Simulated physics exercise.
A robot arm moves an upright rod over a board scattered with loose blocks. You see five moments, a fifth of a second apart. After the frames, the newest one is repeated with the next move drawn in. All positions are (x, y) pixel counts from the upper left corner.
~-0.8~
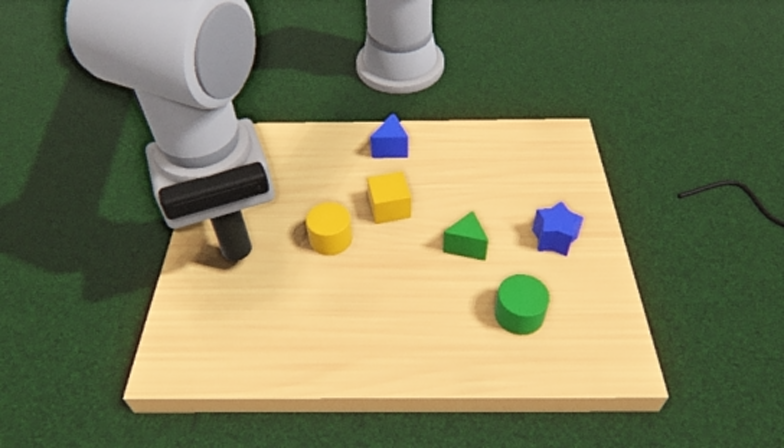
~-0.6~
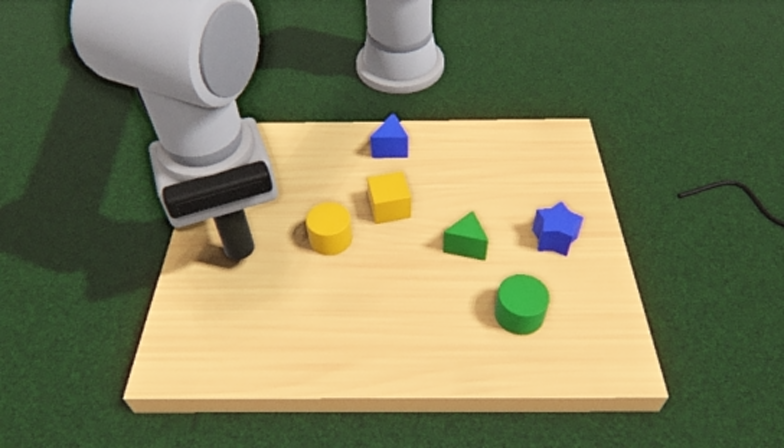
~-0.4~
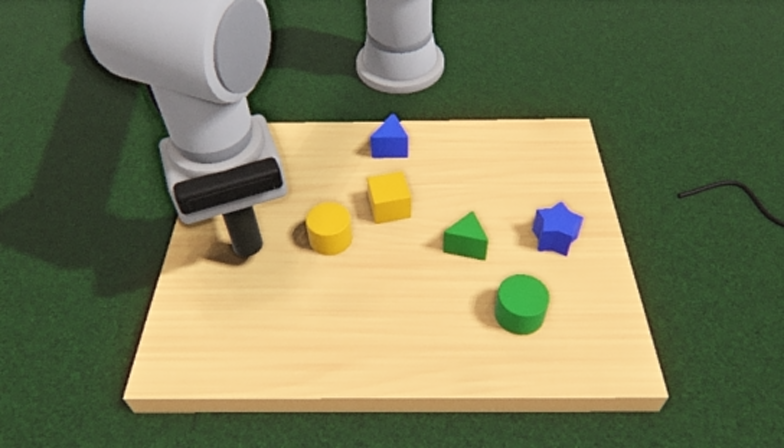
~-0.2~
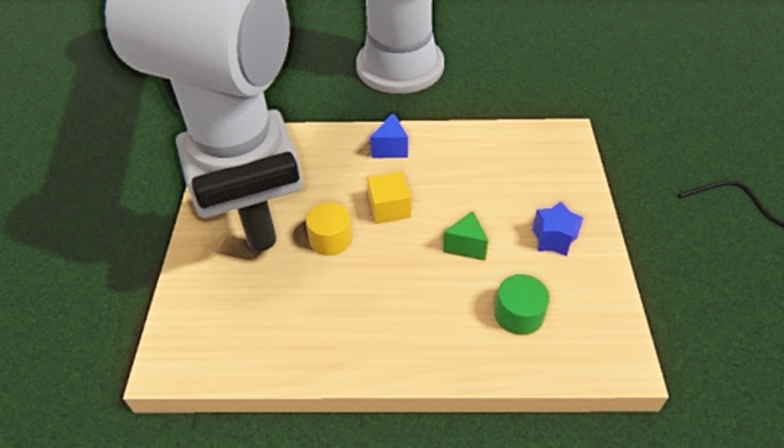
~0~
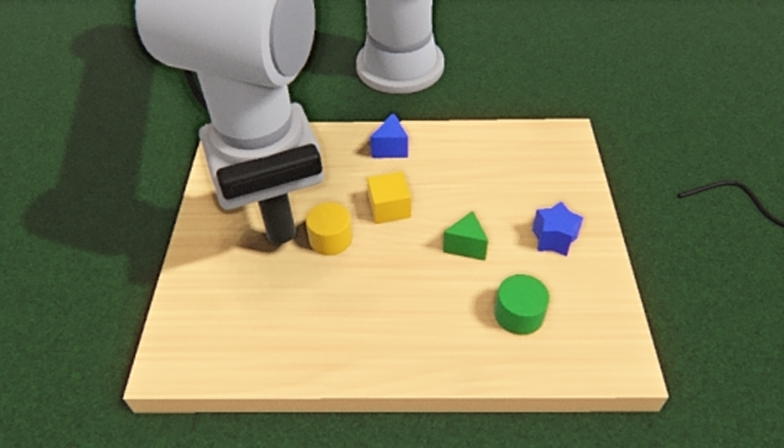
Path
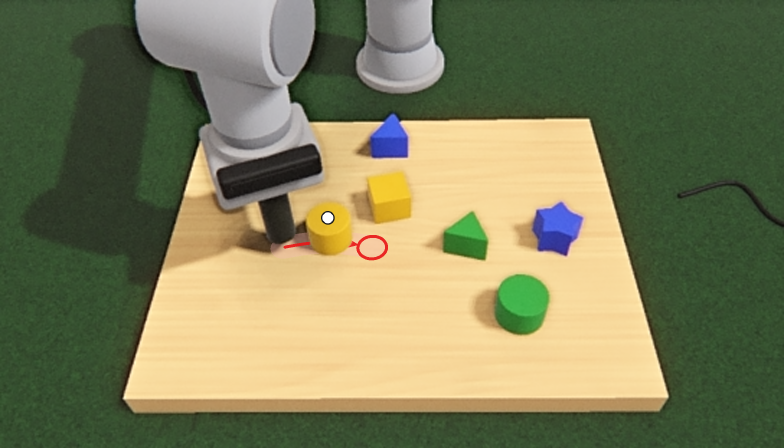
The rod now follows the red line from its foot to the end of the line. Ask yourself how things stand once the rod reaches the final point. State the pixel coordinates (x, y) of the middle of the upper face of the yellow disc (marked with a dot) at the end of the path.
My best guess is (404, 214).
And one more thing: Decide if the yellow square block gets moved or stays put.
It is shifted.
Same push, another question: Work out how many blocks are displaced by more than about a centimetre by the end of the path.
It looks like two blocks will be pushed more than about 1 cm.
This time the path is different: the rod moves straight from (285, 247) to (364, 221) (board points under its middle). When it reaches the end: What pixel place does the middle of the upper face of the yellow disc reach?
At the end it should sit near (393, 213).
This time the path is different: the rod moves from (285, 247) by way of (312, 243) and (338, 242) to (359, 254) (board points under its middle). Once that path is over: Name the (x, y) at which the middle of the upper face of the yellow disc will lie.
My best guess is (389, 218).
Drawn move, from (285, 247) via (314, 243) and (344, 243), ending at (372, 247); the dot is on the yellow disc.
On the path given first. Halfway along, rod (328, 228); yellow disc (363, 214); yellow square block (392, 185).
At the end, rod (371, 233); yellow disc (404, 214); yellow square block (405, 182), turned 60° anticlockwise.
